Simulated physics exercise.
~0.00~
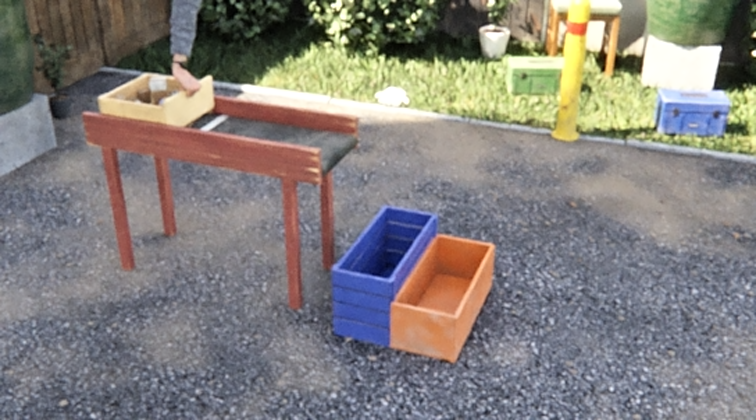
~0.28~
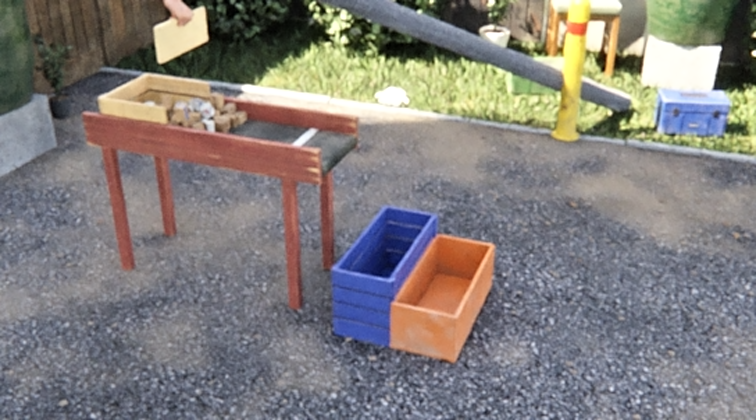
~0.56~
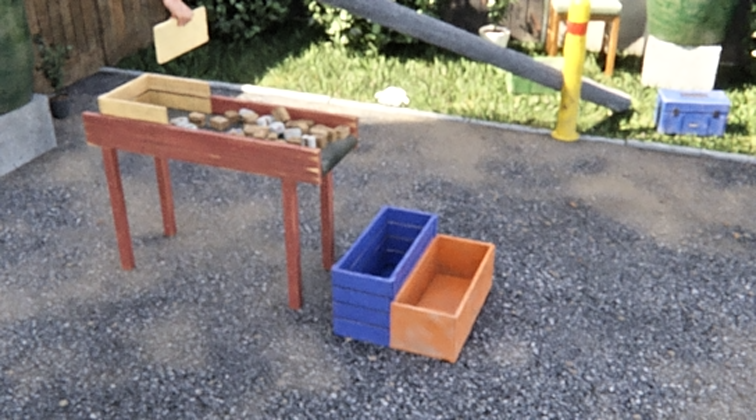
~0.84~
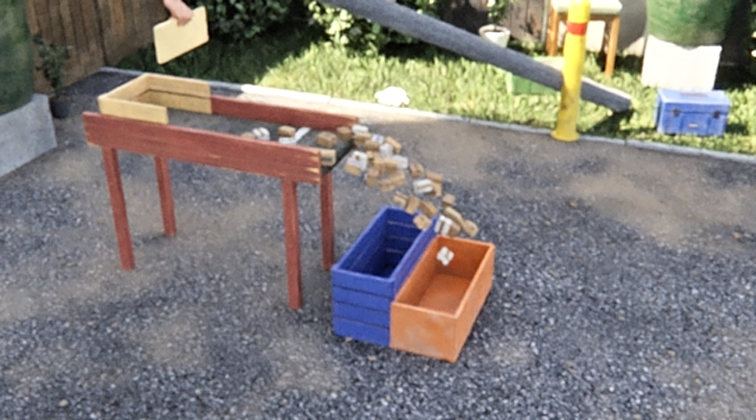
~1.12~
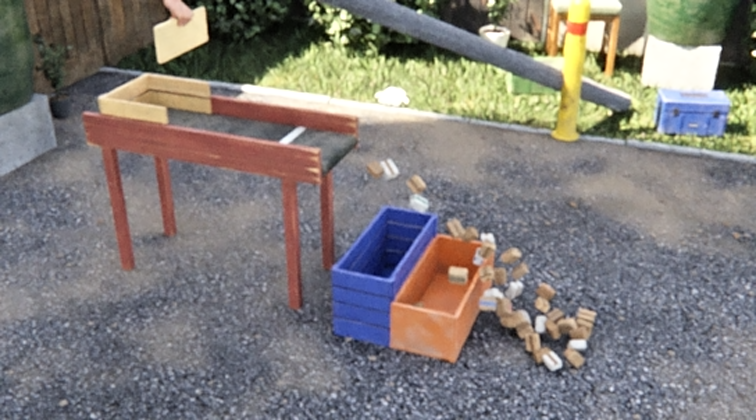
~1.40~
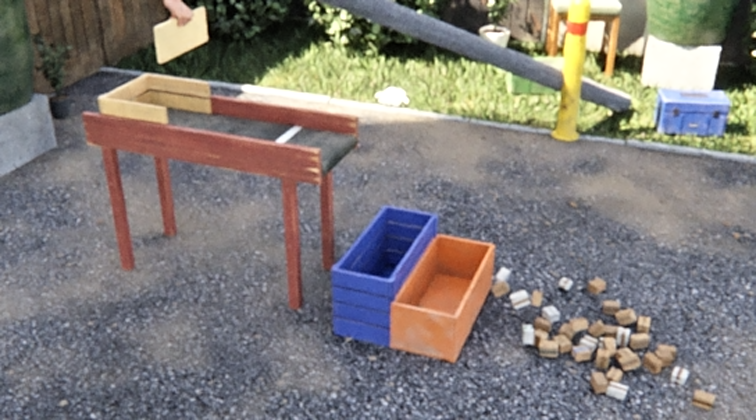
A red wooden table with a dark belt stands at the left of a sunlit gravel yard, seen from slightly above, with a blue box and an orange bin on the ground off its right end. A hand lifts the pale gate from the wooden pen, and small tan and white parcels ride rightward along the belt. They spill off the end in a loose stream, arcing over the blue box. A few drop toward the orange bin, but most fly past it. Nearly all end scattered on the gravel to its right, leaving the belt clear.
